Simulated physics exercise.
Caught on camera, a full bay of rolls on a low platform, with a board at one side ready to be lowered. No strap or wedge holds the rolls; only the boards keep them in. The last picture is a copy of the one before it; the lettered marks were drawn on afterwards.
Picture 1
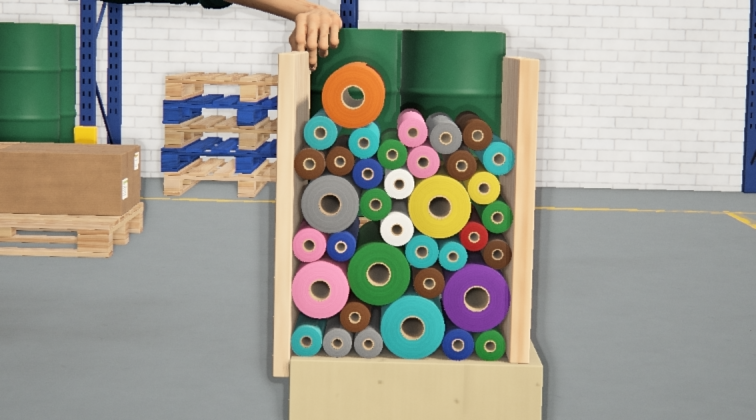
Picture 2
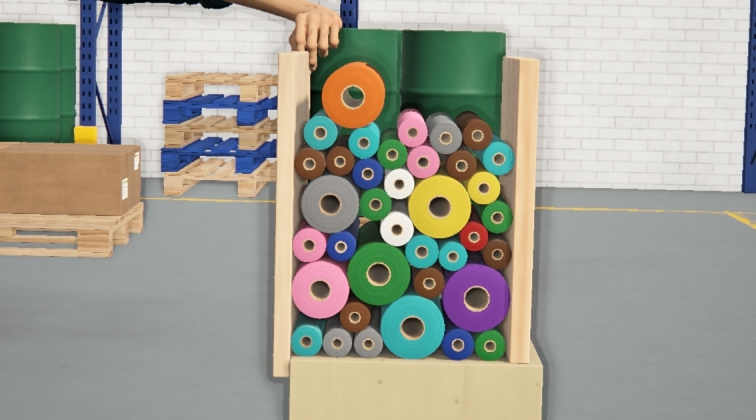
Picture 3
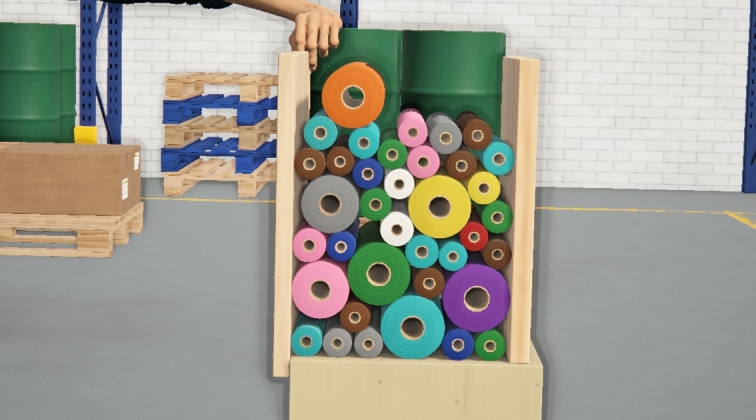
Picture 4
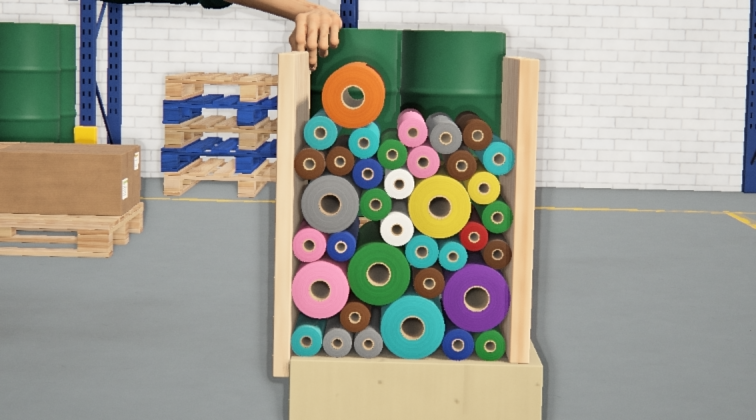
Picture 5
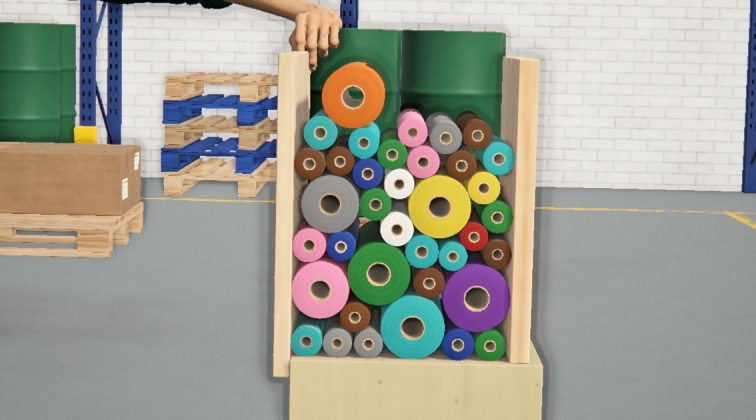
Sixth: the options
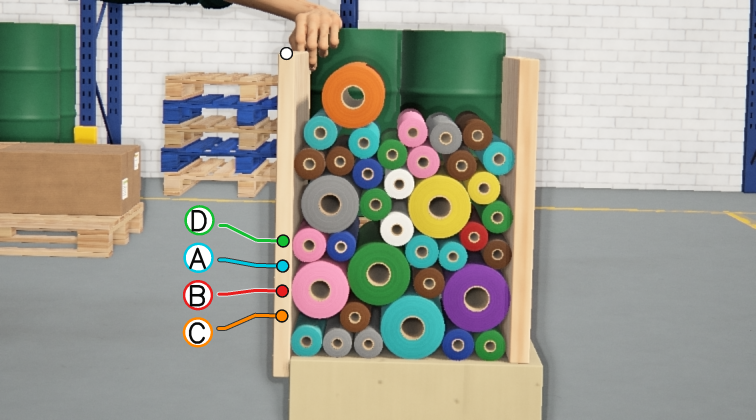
We see colourful rolls stacked between two upright wooden boards on a low platform, with a large orange roll on top. A hand rests on the top of the left board, and nothing visibly moves throughout.
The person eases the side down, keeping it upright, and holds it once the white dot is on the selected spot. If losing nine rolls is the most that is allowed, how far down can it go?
The answer is mark A.
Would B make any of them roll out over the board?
At B: Yes.
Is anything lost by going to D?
At D: Yes.
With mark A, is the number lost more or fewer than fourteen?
It loses fewer than fourteen.
On the marked copy, A at (283, 266); B at (282, 291); C at (282, 316); D at (283, 241); the white dot at (287, 54).
Following A. Soon after the start, top of the board (293, 146).
Later, top of the board (292, 246).
In the end, top of the board (291, 265), seven out over the board.
As for the rest, B more than nine out over the board; C more than nine out over the board; D about four out over the board.
